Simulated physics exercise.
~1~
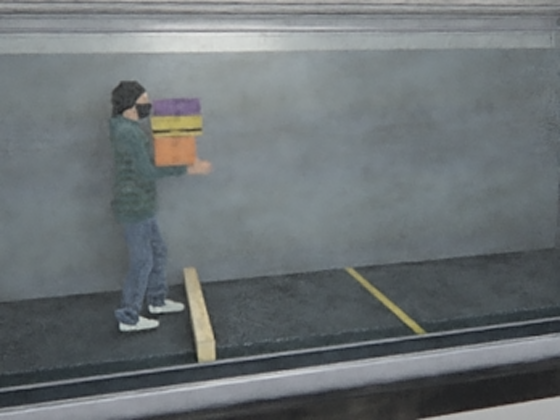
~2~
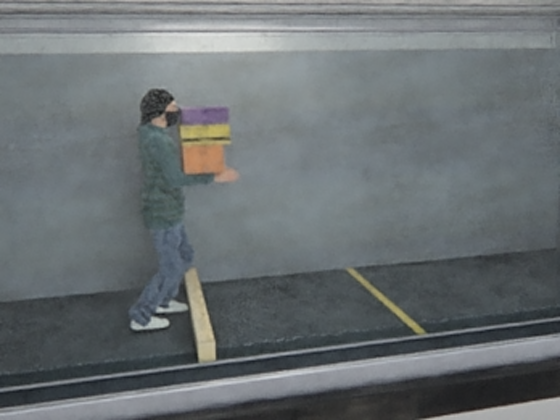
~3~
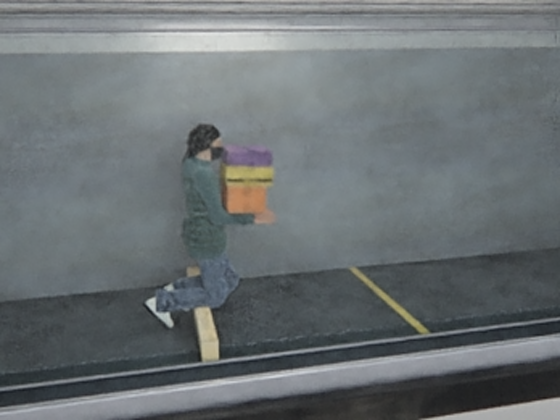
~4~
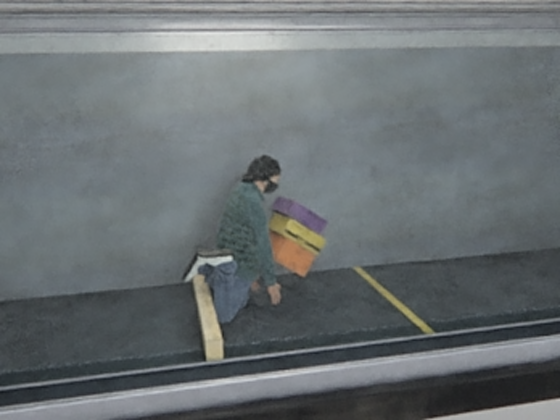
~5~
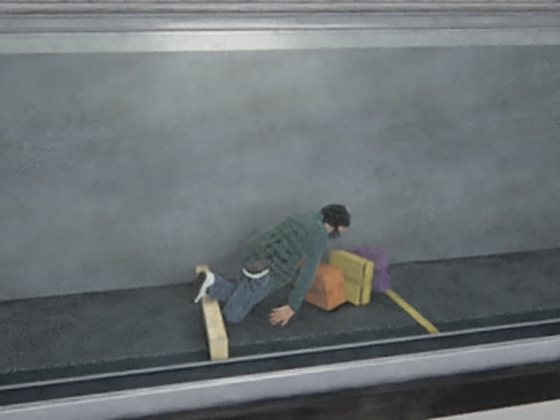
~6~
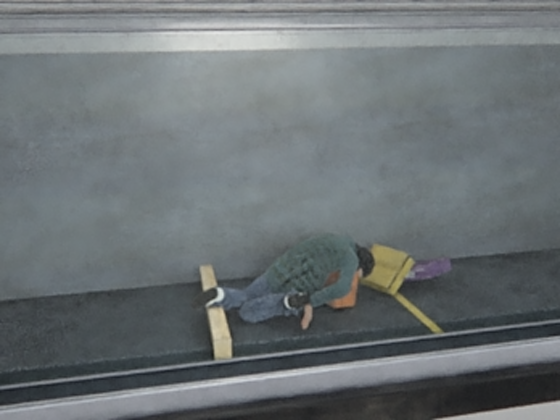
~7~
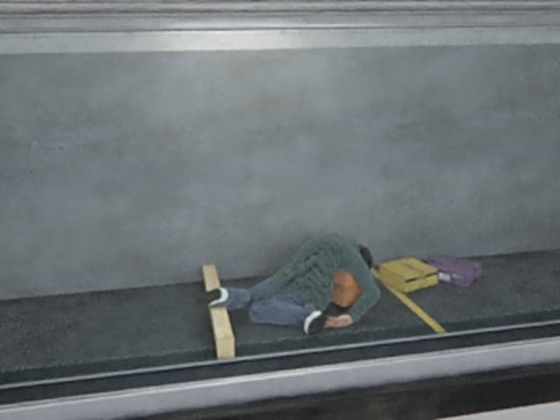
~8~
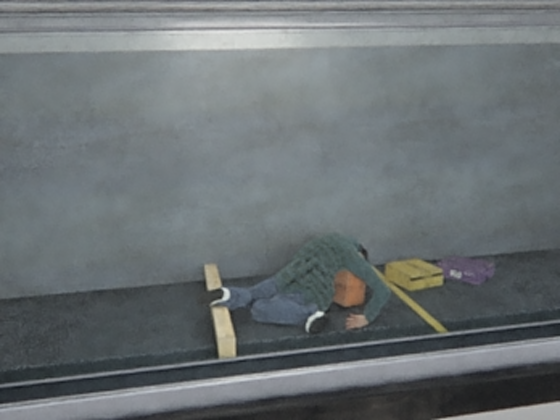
In a grey shuttle, a masked person carrying boxes pitches over a floor rail and crumples, yellow and purple boxes tumbling past a yellow line, orange stopping short.
